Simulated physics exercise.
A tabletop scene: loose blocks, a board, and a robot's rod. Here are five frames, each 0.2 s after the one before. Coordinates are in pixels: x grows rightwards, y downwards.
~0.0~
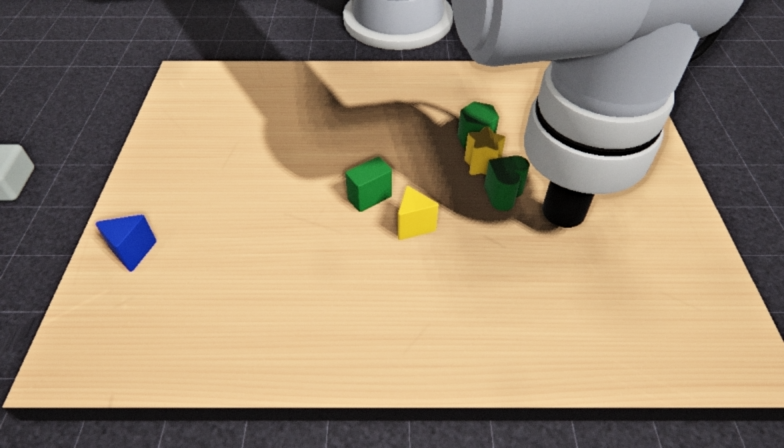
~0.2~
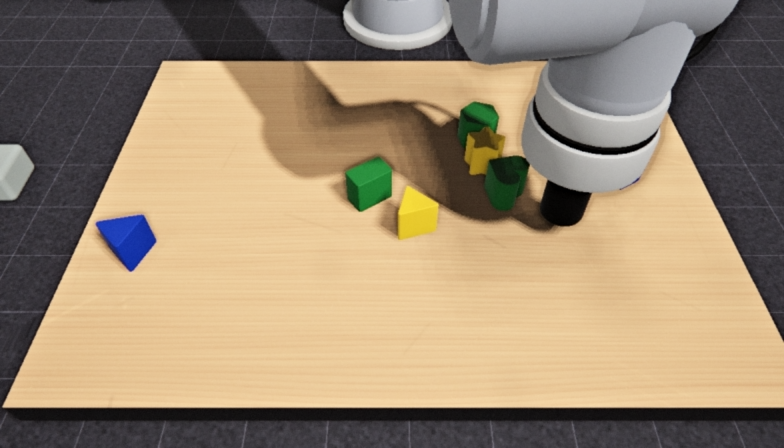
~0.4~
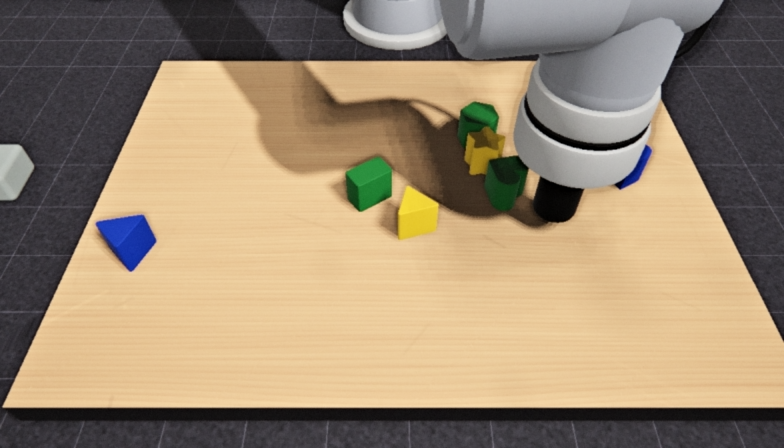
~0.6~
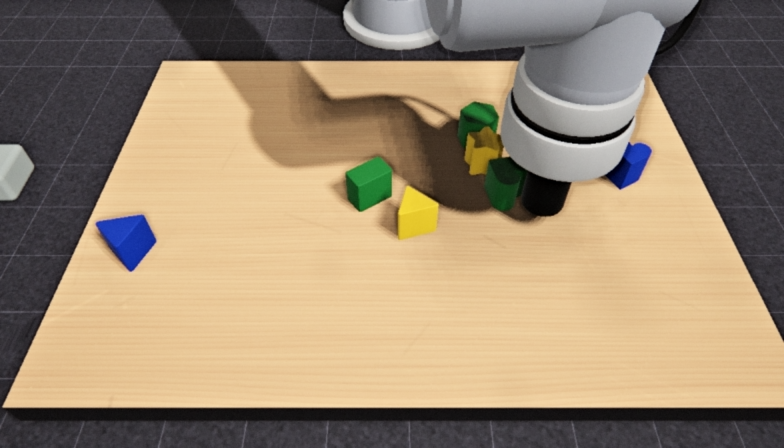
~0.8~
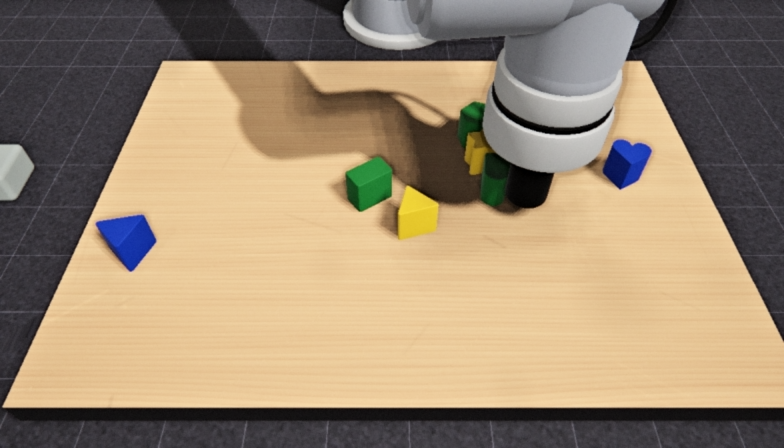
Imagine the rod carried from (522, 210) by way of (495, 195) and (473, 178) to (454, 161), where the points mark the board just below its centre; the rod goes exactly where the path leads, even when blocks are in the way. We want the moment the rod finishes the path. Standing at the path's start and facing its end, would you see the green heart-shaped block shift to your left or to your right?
Facing from start to end, it shifts left.
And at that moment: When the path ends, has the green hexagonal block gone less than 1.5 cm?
No - that is not the case.
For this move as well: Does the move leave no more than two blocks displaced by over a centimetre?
No, that is not what happens.
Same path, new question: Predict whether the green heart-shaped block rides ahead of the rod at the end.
Ahead of the rod.
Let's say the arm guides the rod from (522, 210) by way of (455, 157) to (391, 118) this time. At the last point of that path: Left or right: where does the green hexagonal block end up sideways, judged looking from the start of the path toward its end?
That's a shift to the right.
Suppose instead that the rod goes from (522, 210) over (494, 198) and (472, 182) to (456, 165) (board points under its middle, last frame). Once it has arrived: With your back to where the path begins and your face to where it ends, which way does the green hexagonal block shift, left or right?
It goes toward the right-hand side.
On the path given first. Halfway along, rod at (486, 172); green hexagonal block at (479, 103); yellow star block at (468, 122), turned 55° clockwise; green heart-shaped block at (461, 144).
At the end, rod at (456, 146); yellow triangle unmoved; green hexagonal block at (480, 101), turned 15° clockwise; yellow star block at (450, 111), turned 110° clockwise; green heart-shaped block at (426, 127), turned 30° anticlockwise.
